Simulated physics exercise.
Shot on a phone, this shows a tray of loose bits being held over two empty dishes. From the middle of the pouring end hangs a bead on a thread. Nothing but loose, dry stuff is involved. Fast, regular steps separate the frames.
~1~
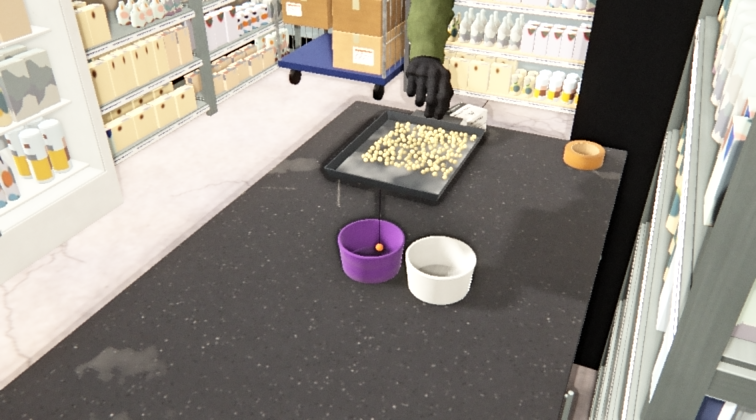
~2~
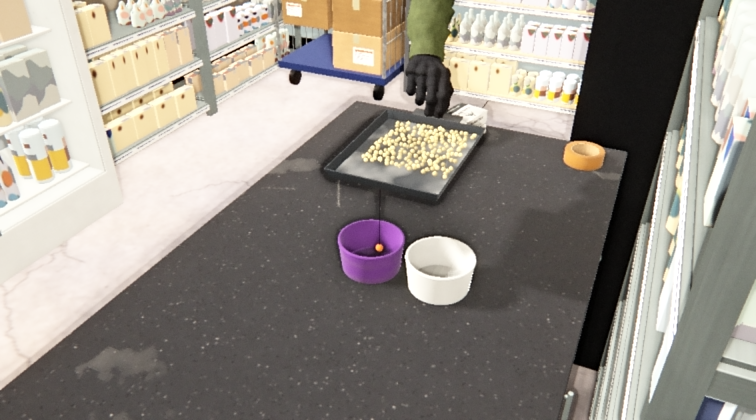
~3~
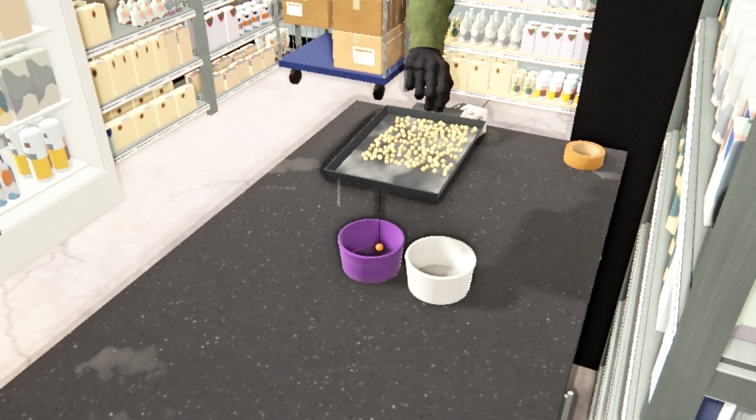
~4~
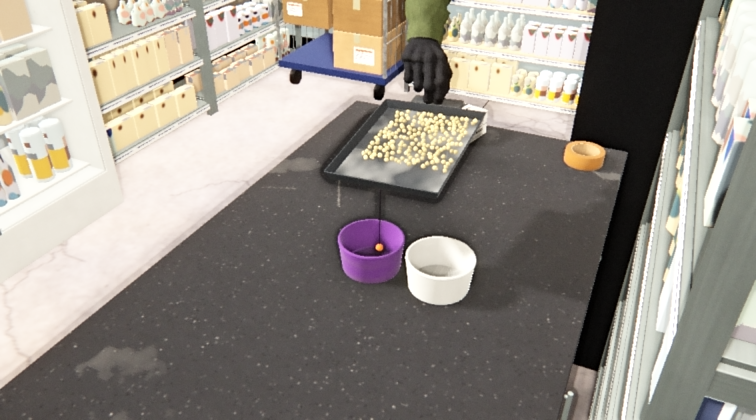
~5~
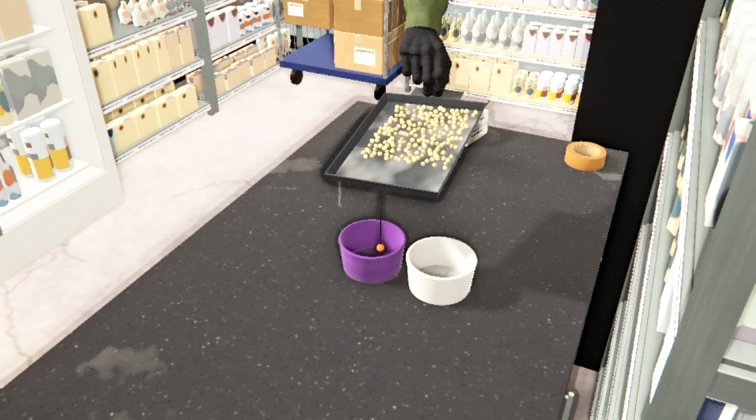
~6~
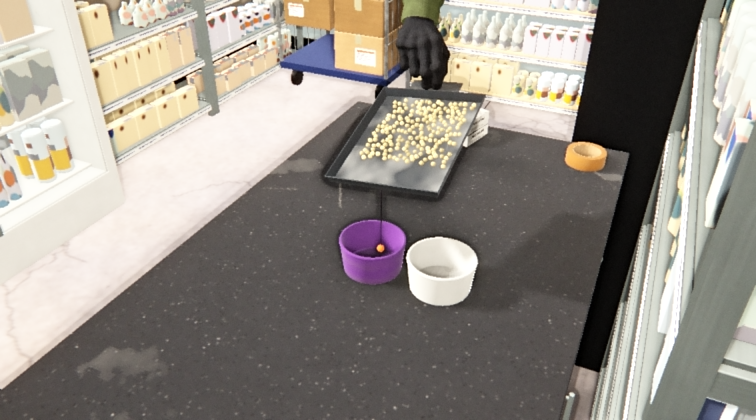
At the start, a dark tray of pale beans rests level at the far end of a black counter, beyond a purple dish and a white dish, with a black-gloved hand behind it. The tray's far end then gradually rises, its near left corner lowest, while the beans shift little.
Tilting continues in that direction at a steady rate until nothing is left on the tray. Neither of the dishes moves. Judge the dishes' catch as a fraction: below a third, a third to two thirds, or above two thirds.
Fails to reach a third.
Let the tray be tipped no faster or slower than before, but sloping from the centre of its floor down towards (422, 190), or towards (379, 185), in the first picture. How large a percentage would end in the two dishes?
60 and 0 per cent, in that order.
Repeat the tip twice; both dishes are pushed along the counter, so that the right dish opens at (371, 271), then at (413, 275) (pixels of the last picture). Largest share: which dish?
In order: The left-hand one. Then: The left-hand one.
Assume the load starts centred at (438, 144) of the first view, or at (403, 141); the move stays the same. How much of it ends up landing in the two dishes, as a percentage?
It would be 0 in a hundred, and then 0 in a hundred.
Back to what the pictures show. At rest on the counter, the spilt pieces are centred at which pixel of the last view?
(309, 280), roughly.
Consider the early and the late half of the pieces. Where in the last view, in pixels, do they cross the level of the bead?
The early half goes through (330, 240), the late half through (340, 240).
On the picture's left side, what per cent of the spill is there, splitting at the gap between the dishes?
I'd guess close to 100 %.
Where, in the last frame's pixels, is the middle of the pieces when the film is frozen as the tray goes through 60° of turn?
Roughly at (341, 188).
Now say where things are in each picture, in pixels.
The first frame shows corners of the pouring end (329, 167) and (436, 192), level; middle of the load (423, 147), soya beans; left dish (358, 267); right dish (428, 288); bead on its thread (380, 247).
The second frame shows corners of the pouring end (329, 168) and (436, 192), level; middle of the load (423, 146).
The third frame shows corners of the pouring end (329, 168) and (436, 191), tipped barely, lowest at the left corner; middle of the load (423, 142).
The fourth frame shows corners of the pouring end (329, 170) and (436, 190), tipped a little, lowest at the left corner; middle of the load (423, 137).
The fifth frame shows corners of the pouring end (329, 172) and (436, 189), tipped a little, lowest at the left corner; middle of the load (423, 133).
The sixth frame shows corners of the pouring end (330, 174) and (436, 189), tipped clearly, lowest at the left corner; middle of the load (421, 129); left dish (359, 268); right dish (429, 289).
Just after the last frame, tray tipped steeply; roughly two thirds on the tray; roughly a quarter outside both; roughly a quarter in the air.
A moment on, tray tipped right over; just a few on the tray; just a few in the left dish; the larger part outside both; roughly a quarter in the air.
Further on, tray tipped past a quarter turn; just a few in the left dish; almost all outside both.
When it is over, tray tipped past a quarter turn; not one in the right dish; just a few in the left dish; almost all outside both.
